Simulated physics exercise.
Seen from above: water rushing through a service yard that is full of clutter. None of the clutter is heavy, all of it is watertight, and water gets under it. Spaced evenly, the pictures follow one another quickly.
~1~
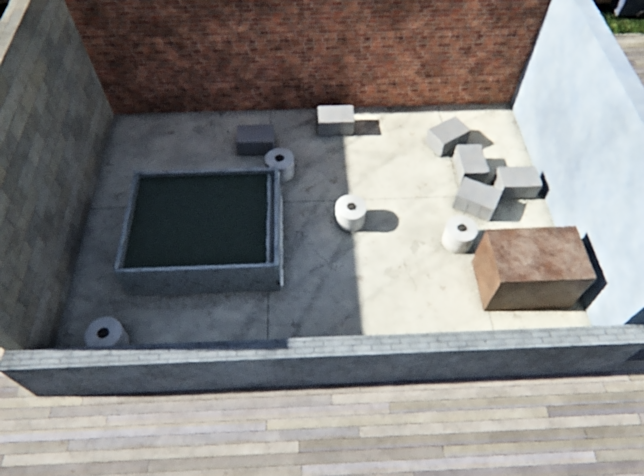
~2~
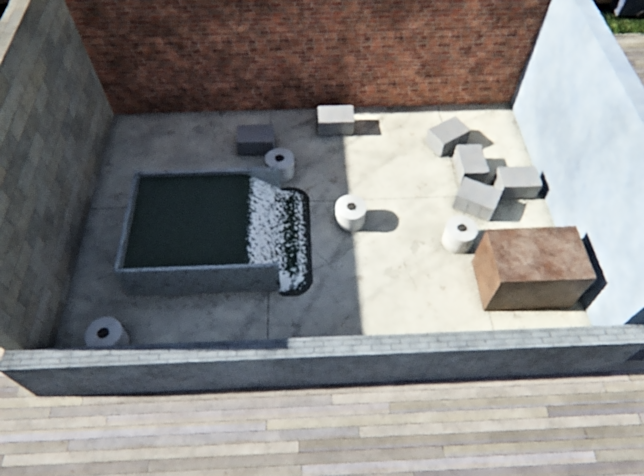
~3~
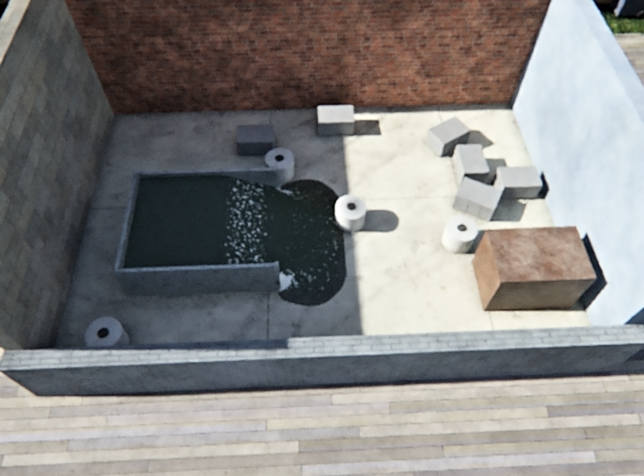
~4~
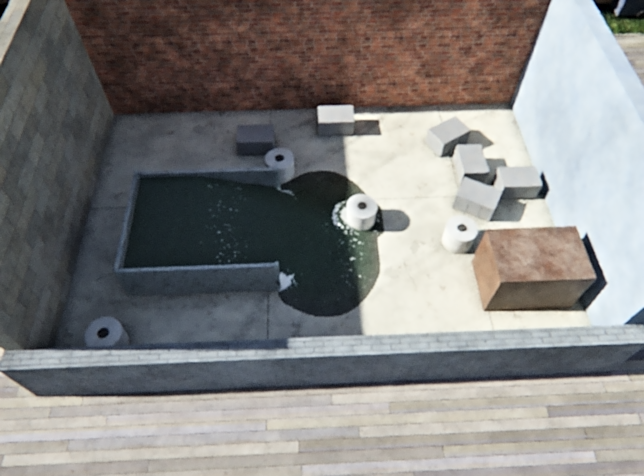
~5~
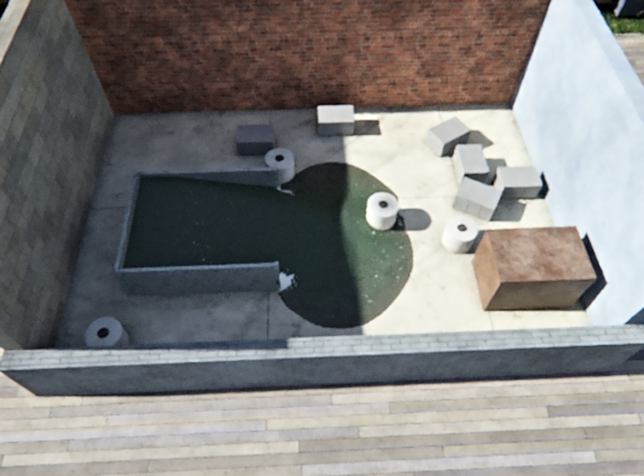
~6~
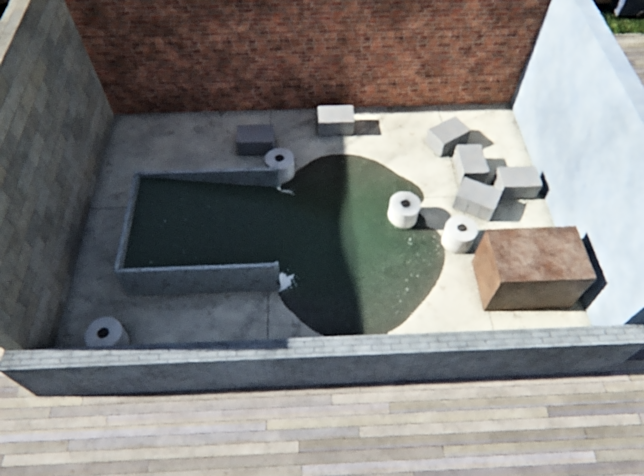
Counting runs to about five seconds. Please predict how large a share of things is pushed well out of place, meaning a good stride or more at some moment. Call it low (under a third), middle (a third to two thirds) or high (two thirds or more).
Middle.
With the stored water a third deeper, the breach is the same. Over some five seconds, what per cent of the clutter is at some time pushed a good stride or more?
Roughly 70 per cent of them.
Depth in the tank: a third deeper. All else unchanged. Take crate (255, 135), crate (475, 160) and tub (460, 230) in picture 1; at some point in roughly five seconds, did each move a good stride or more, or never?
One: Stayed below the mark. Two: Passed the mark. Three: Passed the mark.
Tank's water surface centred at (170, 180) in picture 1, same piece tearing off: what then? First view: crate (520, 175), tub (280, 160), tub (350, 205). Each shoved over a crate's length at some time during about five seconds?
Not far, Far enough, Far enough.
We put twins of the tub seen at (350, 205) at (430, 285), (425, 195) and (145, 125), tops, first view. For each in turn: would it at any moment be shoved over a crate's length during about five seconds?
Sequence: Travels that far, travels that far, doesn't go far.
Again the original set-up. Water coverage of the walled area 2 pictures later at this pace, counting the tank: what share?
Around 40 percent.
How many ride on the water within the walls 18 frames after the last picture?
Result - 6.
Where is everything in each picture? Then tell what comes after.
The first frame shows a tub at (351, 207), on the bottom; a crate at (255, 133), on the bottom; 0 of 10 have shifted.
The second frame shows a tub at (351, 207), on the bottom; a crate at (255, 133), on the bottom; 0 of 10 have shifted.
The third frame shows a tub at (351, 207) rests on the ground; a crate at (255, 133), on the bottom; 0 of 10 have shifted.
The fourth frame shows a tub at (362, 206), on the bottom, close to its start; a crate at (255, 133) rests on the ground; 1 of 10 have shifted.
The fifth frame shows a tub at (383, 205), on the bottom, a stride from its start; a crate at (255, 133) rests on the ground; 1 of 10 have shifted.
The sixth frame shows a tub at (405, 204) rests on the ground, a stride from its start; a crate at (255, 133) rests on the ground; 1 of 10 have shifted.
A moment on, 1 of 10 are well off their spots; 0 afloat.
Next, 5 of 10 are well off their spots; 5 afloat.
Later, 6 of 10 are well off their spots; 6 afloat.
In the end, 6 of 10 are well off their spots, and 6 have been at some point; 6 afloat.
